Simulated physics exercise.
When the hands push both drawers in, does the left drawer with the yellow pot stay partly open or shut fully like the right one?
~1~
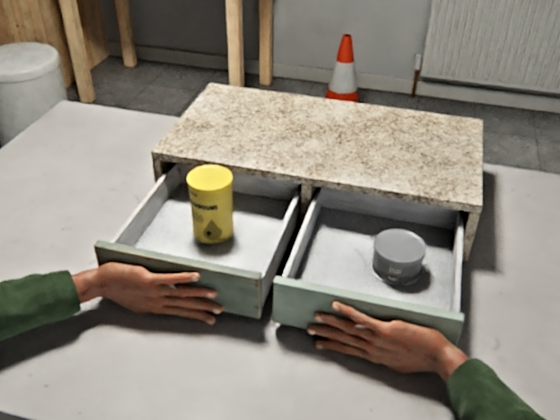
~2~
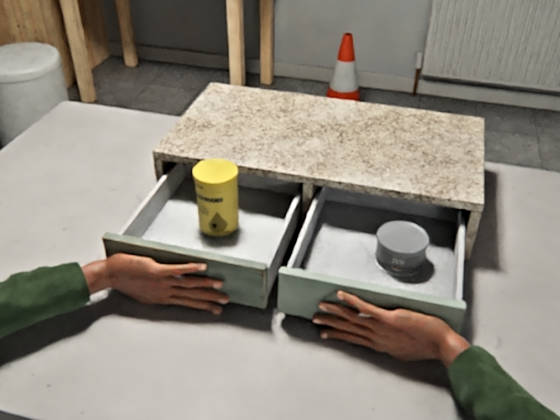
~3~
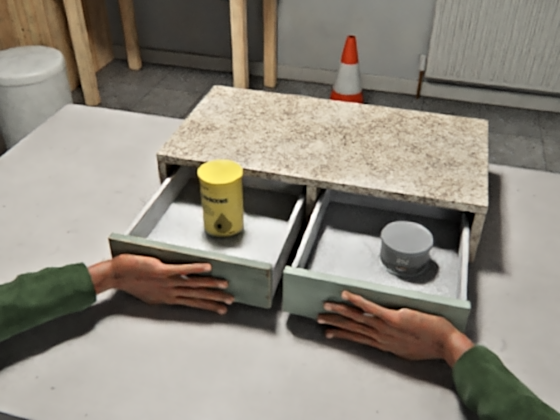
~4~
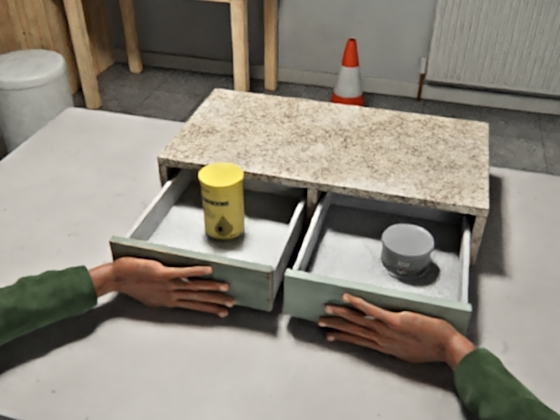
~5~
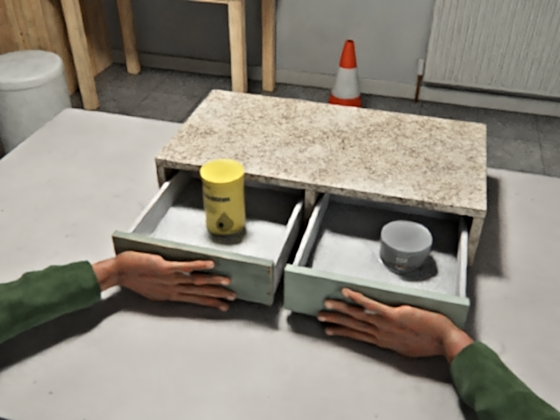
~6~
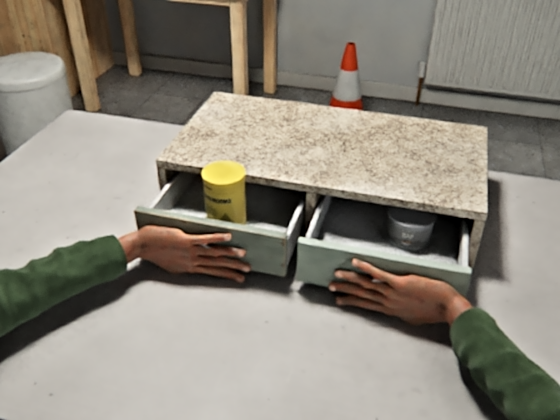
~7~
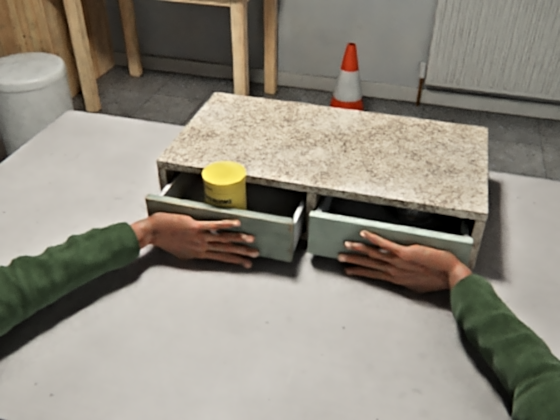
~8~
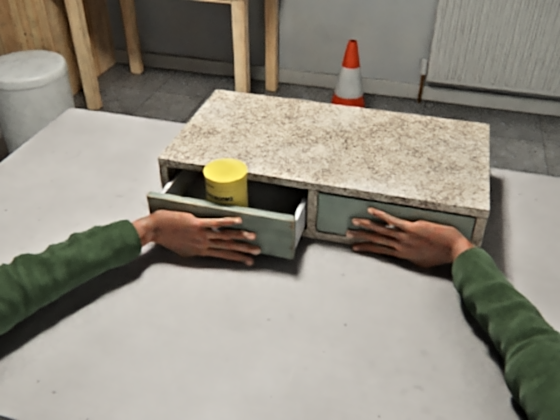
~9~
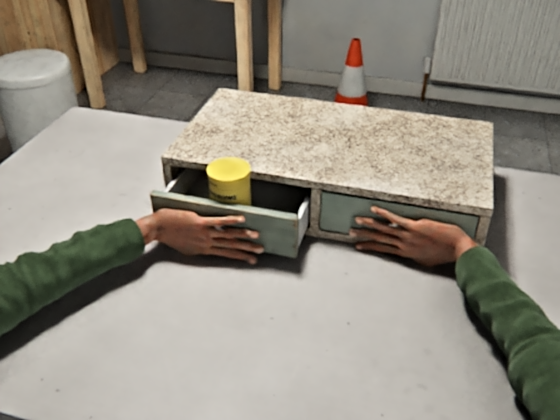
The left drawer stays partly open with the yellow pot standing in it, while the right drawer shuts flush.
